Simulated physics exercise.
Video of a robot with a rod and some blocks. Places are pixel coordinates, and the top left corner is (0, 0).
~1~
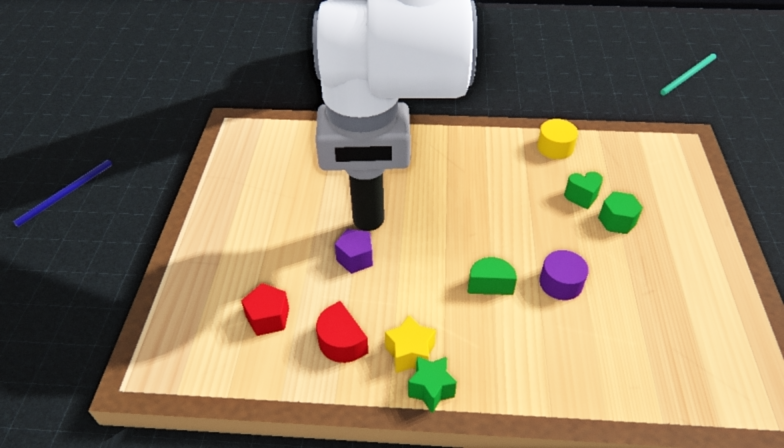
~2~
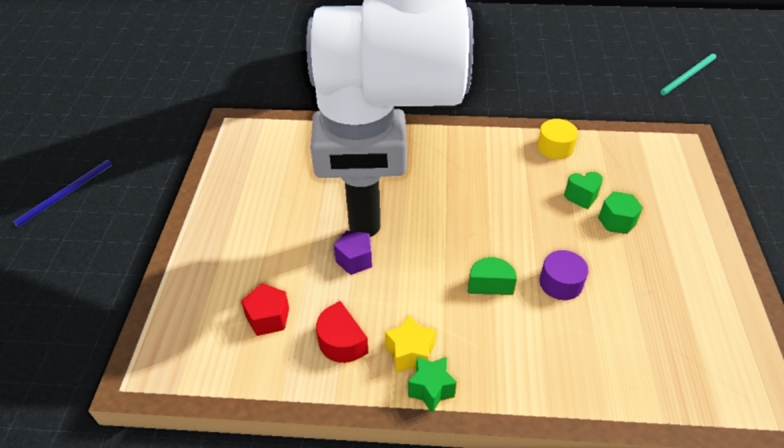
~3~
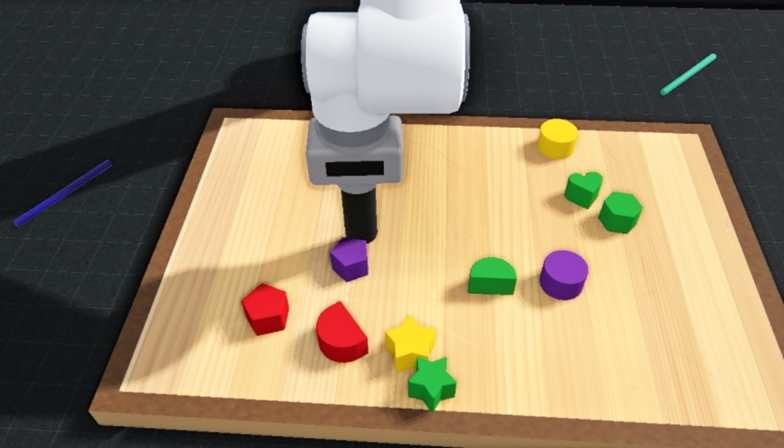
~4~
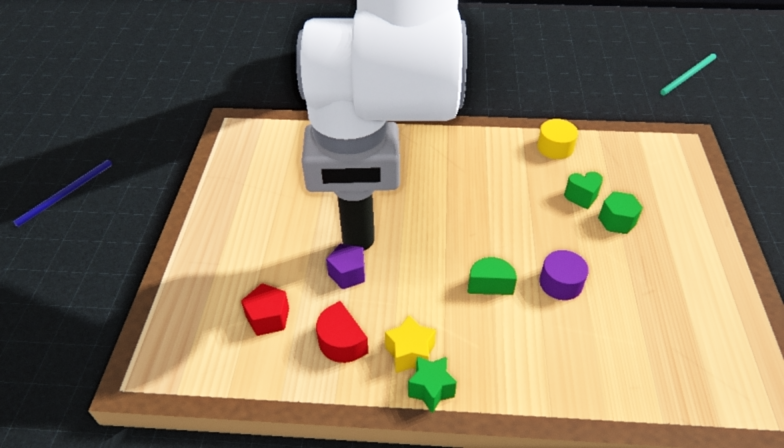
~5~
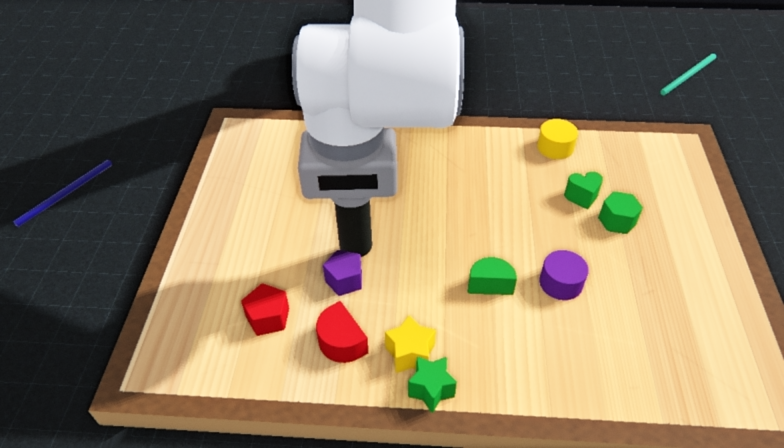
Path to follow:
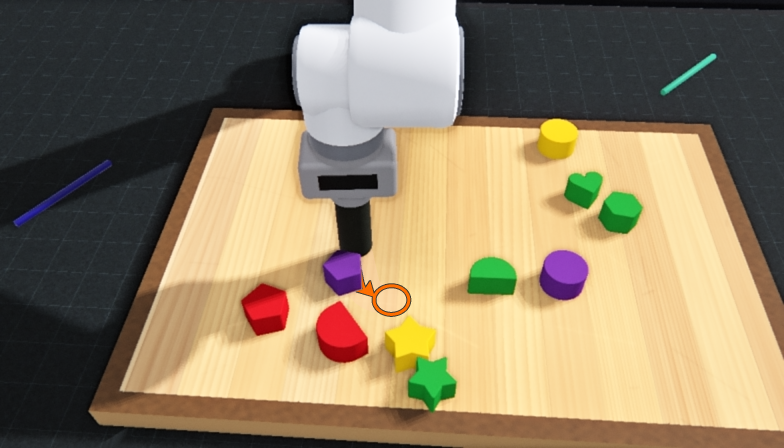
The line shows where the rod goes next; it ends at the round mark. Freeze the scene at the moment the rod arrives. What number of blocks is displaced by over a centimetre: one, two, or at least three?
Total moved: One.
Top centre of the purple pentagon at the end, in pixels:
It ends at (334, 290).
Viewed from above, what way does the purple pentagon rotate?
From above, clockwise.
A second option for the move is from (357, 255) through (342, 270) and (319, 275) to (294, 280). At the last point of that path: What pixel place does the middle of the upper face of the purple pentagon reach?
Its top middle will sit at (328, 284).
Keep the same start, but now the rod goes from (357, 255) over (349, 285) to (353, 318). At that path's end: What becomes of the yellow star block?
Same place.
Path on the board, from (357, 255) via (360, 274) and (368, 293), ending at (391, 300).
The first path, step by step. Halfway along, rod (362, 276); red half-round block (337, 330); purple pentagon (335, 288), turned 40° clockwise.
At the end, rod (391, 292); red half-round block (336, 331); purple pentagon (334, 290), turned 45° clockwise; yellow star block in place.
